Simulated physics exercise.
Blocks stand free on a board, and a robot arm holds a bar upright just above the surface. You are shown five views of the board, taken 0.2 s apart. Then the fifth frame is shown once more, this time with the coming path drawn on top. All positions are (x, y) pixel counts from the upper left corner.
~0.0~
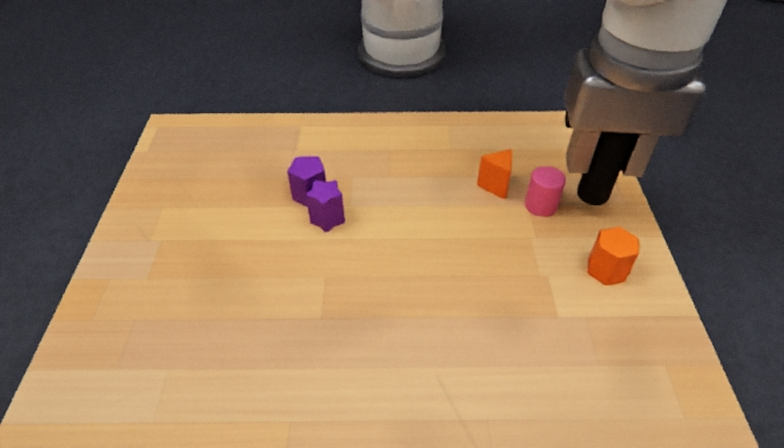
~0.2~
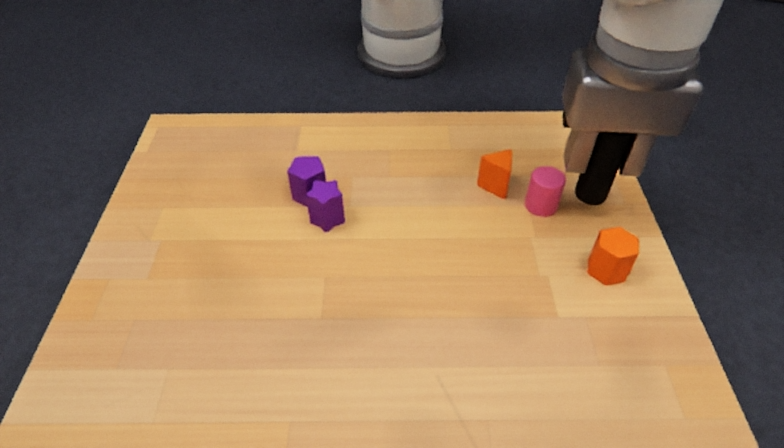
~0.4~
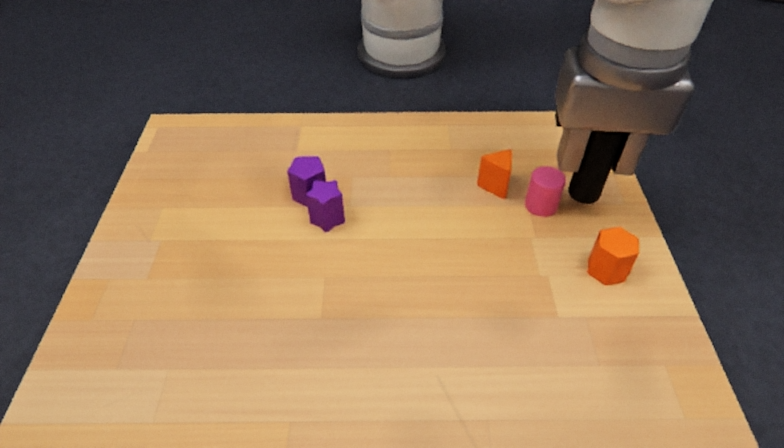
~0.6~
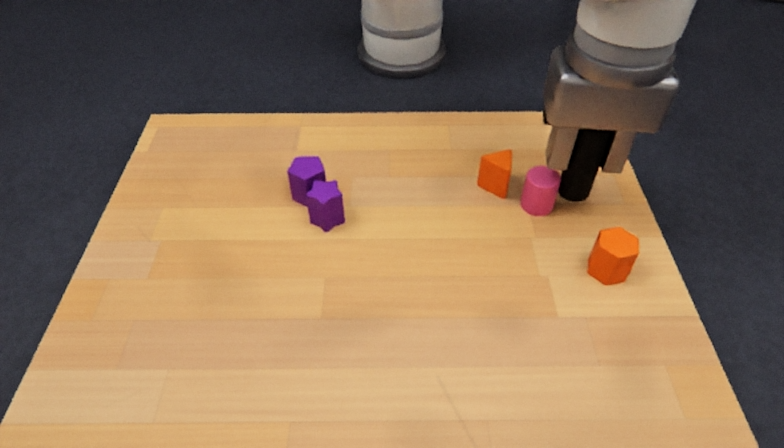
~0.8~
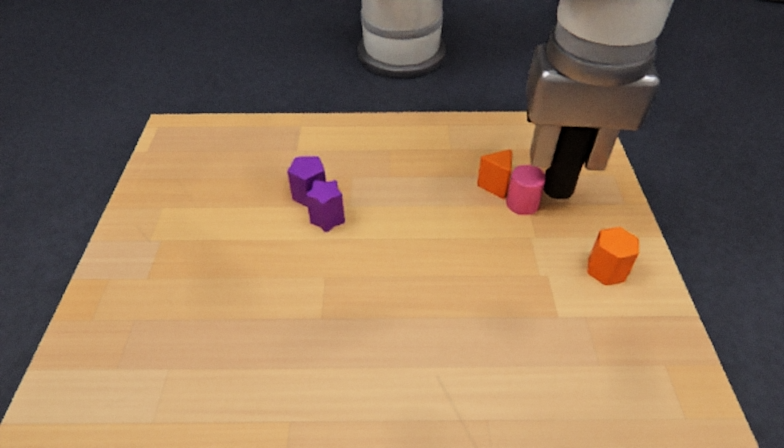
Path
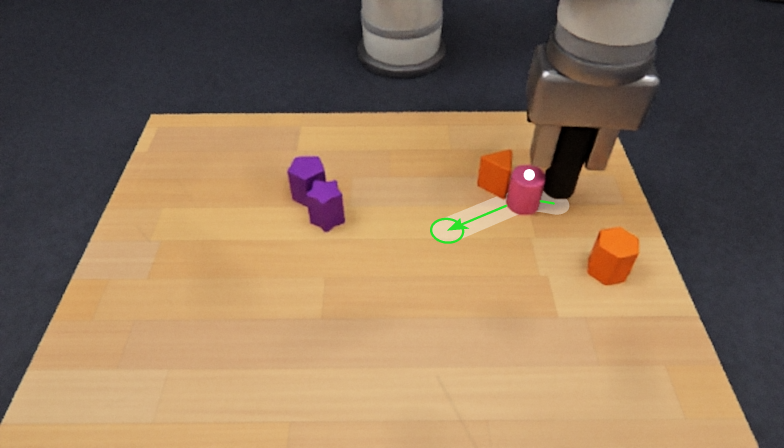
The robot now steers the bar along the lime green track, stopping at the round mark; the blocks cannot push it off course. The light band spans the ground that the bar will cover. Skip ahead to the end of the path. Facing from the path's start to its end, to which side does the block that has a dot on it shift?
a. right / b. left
a: Right.
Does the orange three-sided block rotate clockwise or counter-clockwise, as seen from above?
Clockwise from above.
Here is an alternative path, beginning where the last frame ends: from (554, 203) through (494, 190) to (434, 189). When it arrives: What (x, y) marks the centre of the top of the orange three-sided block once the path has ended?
The middle of the upper face of the orange three-sided block will lie at about (427, 144) in the picture.
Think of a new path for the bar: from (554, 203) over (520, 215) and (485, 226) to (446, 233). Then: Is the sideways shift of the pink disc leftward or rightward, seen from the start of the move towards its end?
That's a shift to the right.
The drawn path runs from (554, 203) through (515, 203) and (482, 216) to (447, 231); the dot is on the pink disc.
On the path given first. One third of the way, bar (517, 190); orange three-sided block (488, 159), turned 65° clockwise; pink disc (489, 179).
Two thirds of the way, bar (483, 203); orange three-sided block (488, 159), turned 65° clockwise; pink disc (452, 185).
At the end, bar (448, 217); orange three-sided block (488, 159), turned 65° clockwise; pink disc (422, 187); orange hexagon not moved.
